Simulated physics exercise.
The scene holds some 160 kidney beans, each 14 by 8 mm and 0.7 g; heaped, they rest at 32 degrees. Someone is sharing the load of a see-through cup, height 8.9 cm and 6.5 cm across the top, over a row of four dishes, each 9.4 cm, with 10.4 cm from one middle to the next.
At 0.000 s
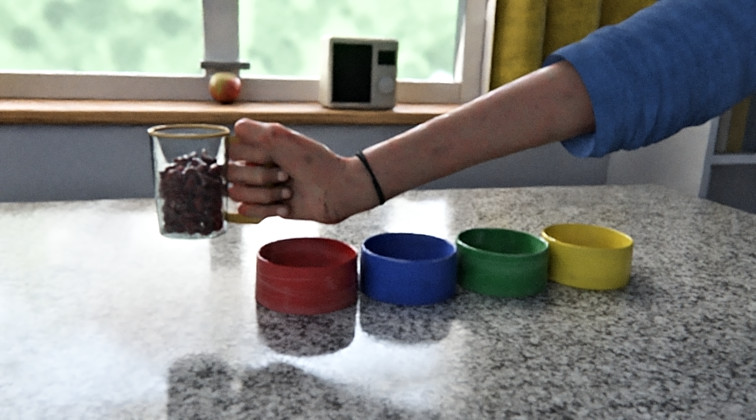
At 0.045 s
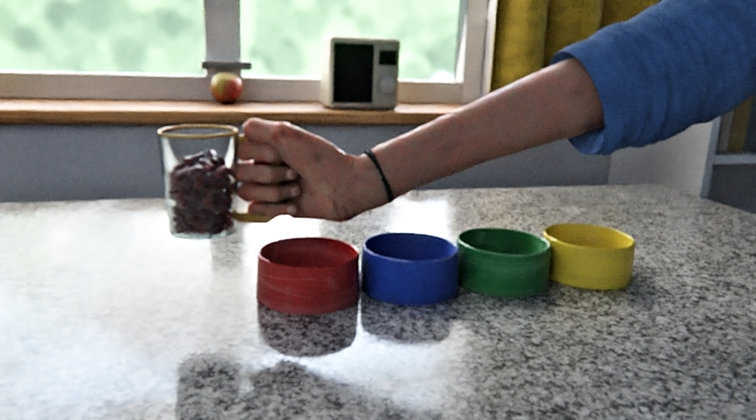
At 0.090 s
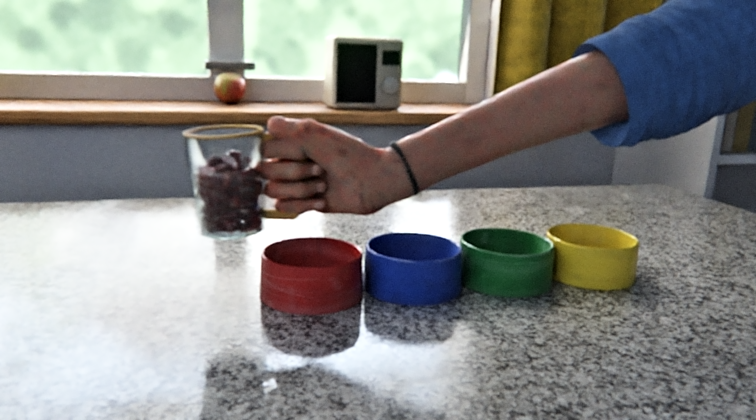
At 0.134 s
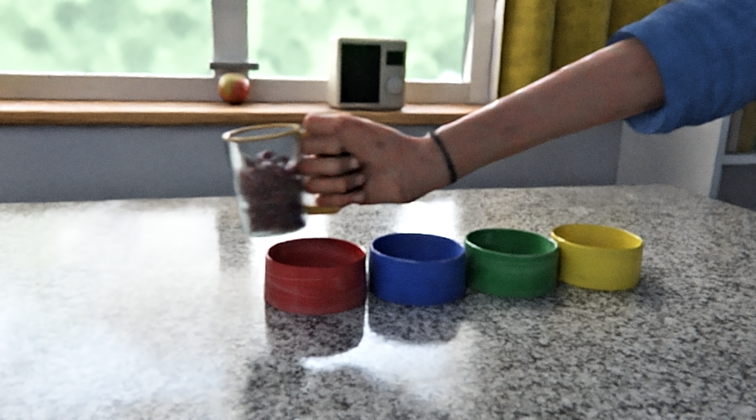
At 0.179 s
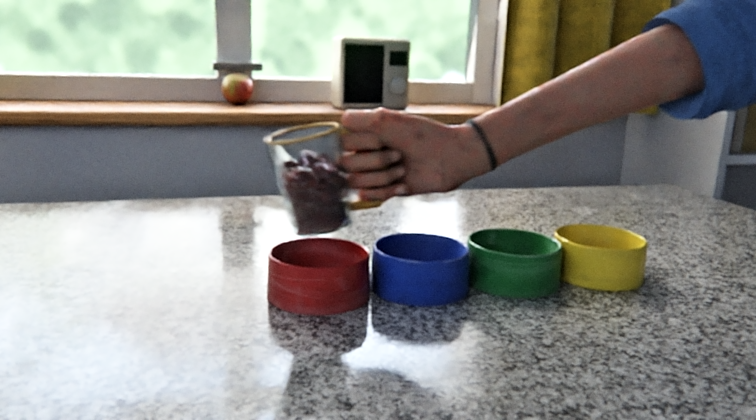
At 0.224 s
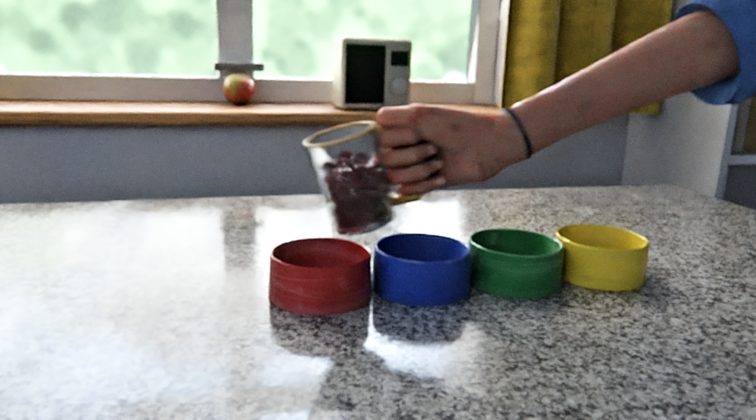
A hand moves a clear cup of dark beans rightward above colored dishes, tilting it slightly.
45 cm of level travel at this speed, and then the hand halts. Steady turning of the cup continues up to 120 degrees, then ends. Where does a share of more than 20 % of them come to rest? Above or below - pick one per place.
Red: Below; blue: Below; green: Below; yellow: Above; counter: Below.
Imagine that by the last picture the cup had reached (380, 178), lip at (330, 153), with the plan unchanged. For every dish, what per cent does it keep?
Final shares - red 0 %, blue 0 %, green 0 %, yellow 100 %.
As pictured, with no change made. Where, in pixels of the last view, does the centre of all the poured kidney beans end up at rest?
My guess is close to (592, 258).
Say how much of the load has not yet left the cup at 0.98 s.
About 95 per cent.
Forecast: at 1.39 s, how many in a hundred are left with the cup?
15 per cent.
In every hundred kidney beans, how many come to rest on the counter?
About 0 %.
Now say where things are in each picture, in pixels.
The first frame shows cup at (192, 182), tilt 0 degrees, lip at (150, 132), moved 0.0 cm; middle of the pieces at (192, 198); red dish at (307, 252); blue dish at (409, 246); green dish at (502, 241); yellow dish at (587, 236).
The second frame shows cup at (201, 182), tilt 1 degrees, lip at (159, 132), moved 0.7 cm; middle of the pieces at (201, 198).
The third frame shows cup at (229, 181), tilt 4 degrees, lip at (186, 134), moved 2.8 cm; middle of the pieces at (229, 197).
The fourth frame shows cup at (270, 181), tilt 8 degrees, lip at (225, 138), moved 6.1 cm; middle of the pieces at (271, 196).
The fifth frame shows cup at (313, 180), tilt 13 degrees, lip at (267, 141), moved 9.8 cm; middle of the pieces at (315, 195).
The sixth frame shows cup at (353, 179), tilt 18 degrees, lip at (306, 145), moved 13.4 cm; middle of the pieces at (356, 194); red dish at (321, 253); blue dish at (422, 247); green dish at (516, 242); yellow dish at (602, 237). The cup turns about 105 degrees a second and travels 82 cm a second.
After 0.68 s, tilt 67 degrees; cup holds 100 %.
After 0.98 s, tilt 99 degrees; cup holds 95 %, yellow 5 %.
After 1.39 s, tilt 120 degrees; cup holds 15 %, yellow 85 %.
By 2.2 s all is still; red 0 %, blue 0 %, green 0 %, yellow 100 %, counter 0 %.
